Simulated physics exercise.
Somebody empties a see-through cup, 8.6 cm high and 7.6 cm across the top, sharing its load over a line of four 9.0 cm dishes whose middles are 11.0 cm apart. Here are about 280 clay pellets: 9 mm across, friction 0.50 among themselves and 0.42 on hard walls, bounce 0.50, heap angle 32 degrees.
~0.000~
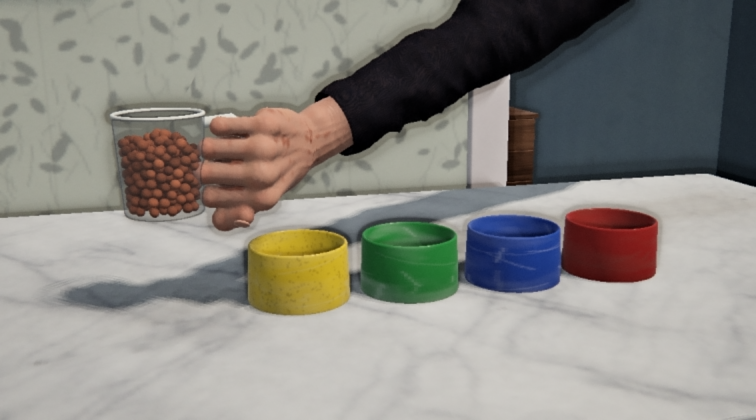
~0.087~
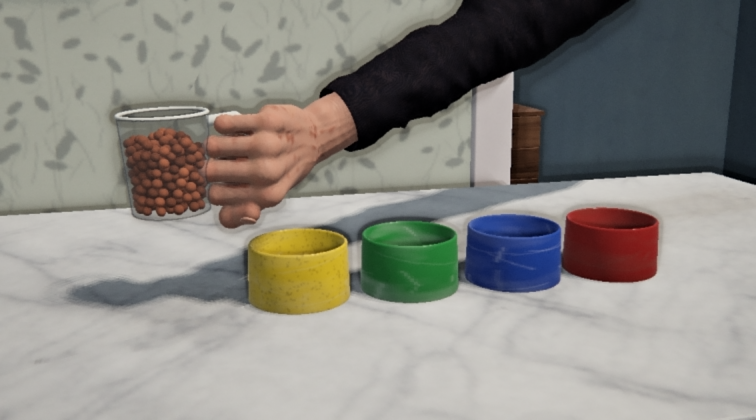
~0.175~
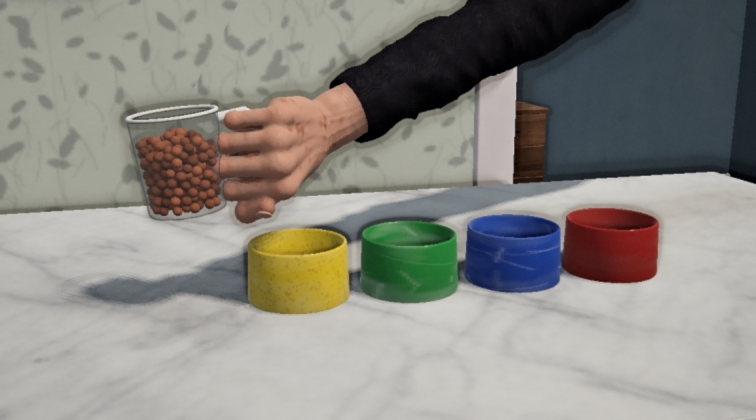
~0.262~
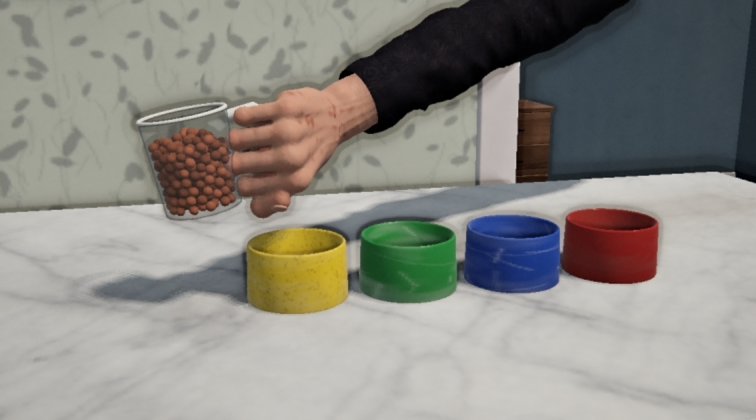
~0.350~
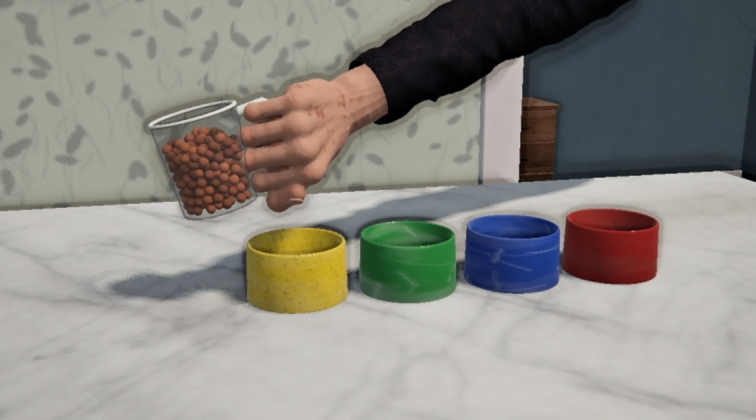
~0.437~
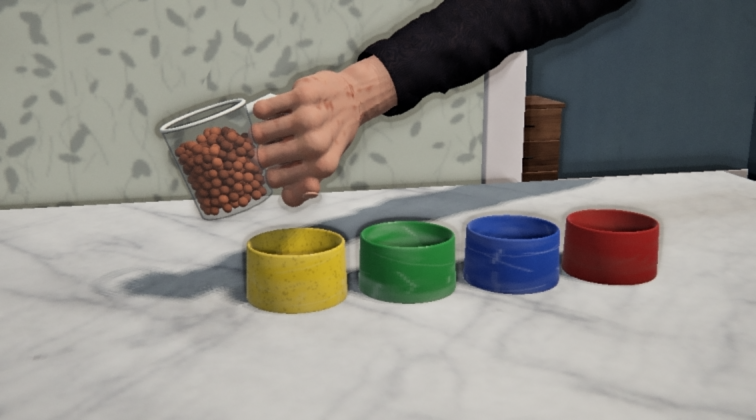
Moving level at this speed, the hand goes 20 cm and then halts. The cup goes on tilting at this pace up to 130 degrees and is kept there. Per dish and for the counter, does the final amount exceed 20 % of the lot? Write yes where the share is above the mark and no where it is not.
Red dish: No, blue dish: No, green dish: No, yellow dish: Yes, counter: No.
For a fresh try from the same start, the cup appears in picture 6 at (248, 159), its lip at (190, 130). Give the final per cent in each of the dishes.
Dish by dish: Red 0 percent, blue 0 percent, green 0 percent, yellow 90 percent.
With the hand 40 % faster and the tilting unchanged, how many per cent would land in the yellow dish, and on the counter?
Result - yellow dish: 90; counter: 10.
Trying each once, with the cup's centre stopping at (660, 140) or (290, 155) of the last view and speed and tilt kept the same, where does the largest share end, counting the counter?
Most goes to: Blue, then counter.
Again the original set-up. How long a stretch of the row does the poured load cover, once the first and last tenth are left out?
About 6 cm.
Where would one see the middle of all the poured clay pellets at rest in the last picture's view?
Somewhere around (305, 270) in the final frame.
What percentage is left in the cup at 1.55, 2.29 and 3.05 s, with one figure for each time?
At the three moments: 100, 80 and 0 percent.
After 1.55 s, tilt 70 degrees; cup holds 100 %.
After 2.29 s, tilt 104 degrees; cup holds 80 %, yellow 20 %.
After 3.05 s, tilt 130 degrees; cup holds 0 %, yellow 90 %.
By 3.4 s all is still; red 0 %, blue 0 %, green 0 %, yellow 90 %, counter 10 %.
